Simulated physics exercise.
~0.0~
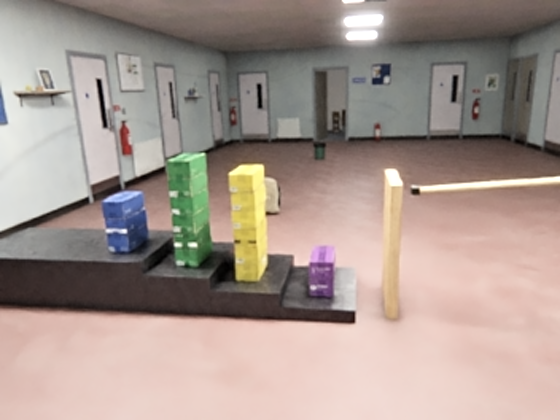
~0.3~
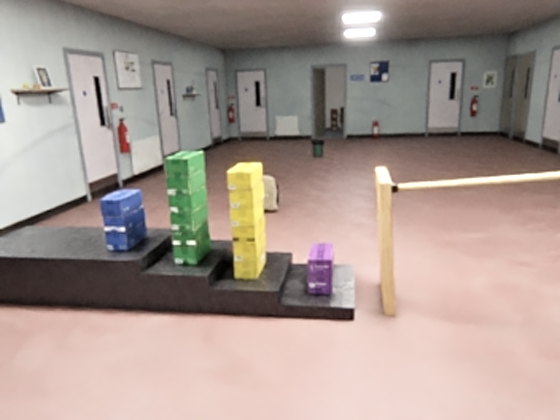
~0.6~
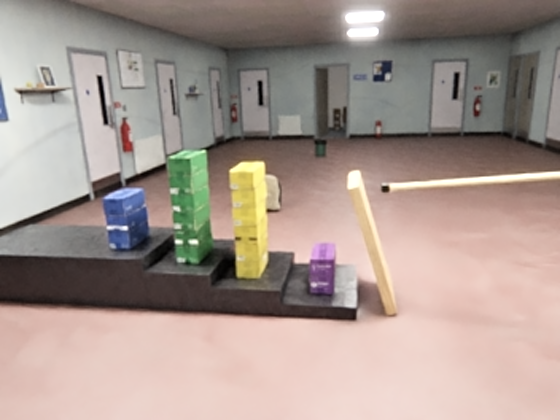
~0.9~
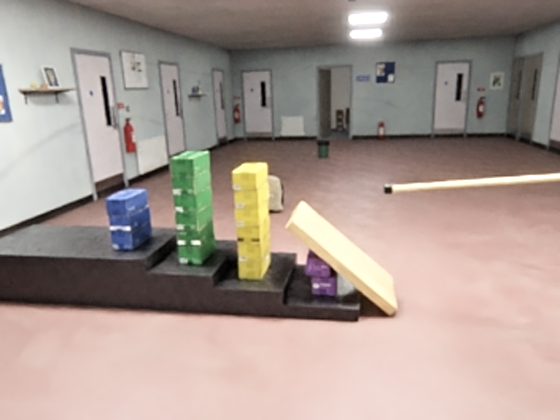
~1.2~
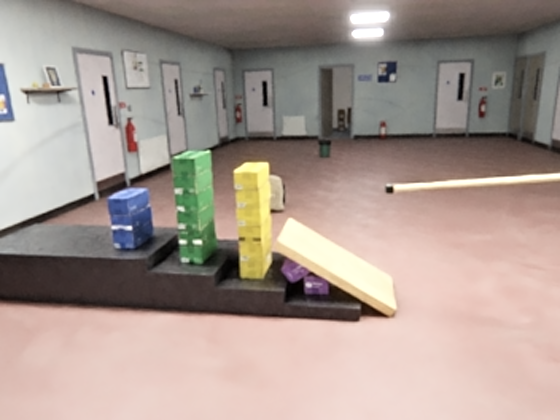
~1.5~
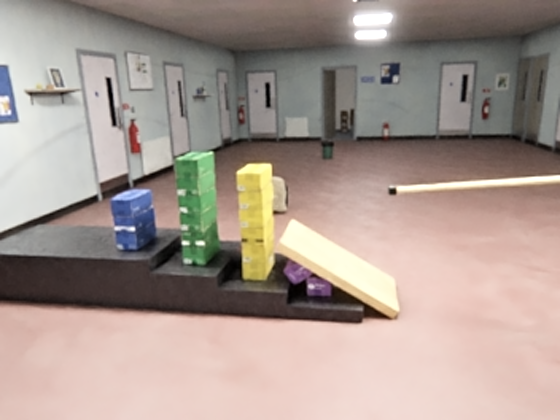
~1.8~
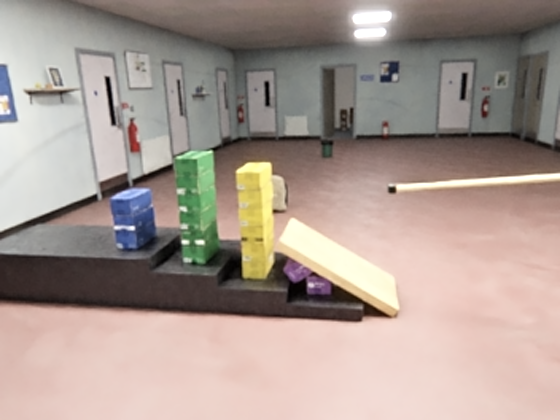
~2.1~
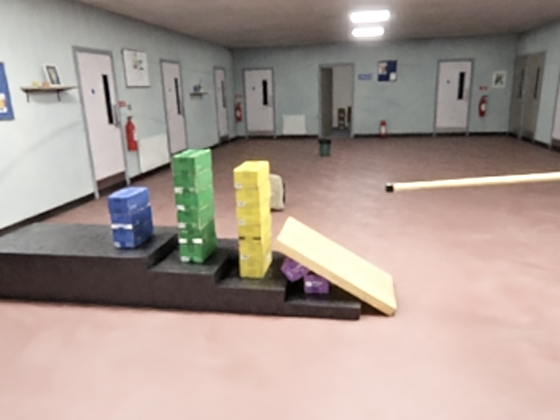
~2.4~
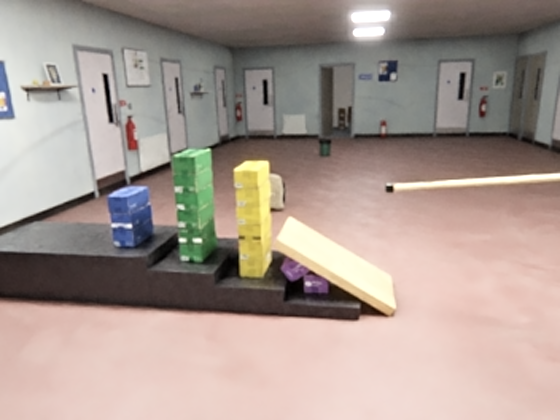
A wooden board tips left beside a pole, knocking the short purple stack askew and resting there, the yellow column still standing.
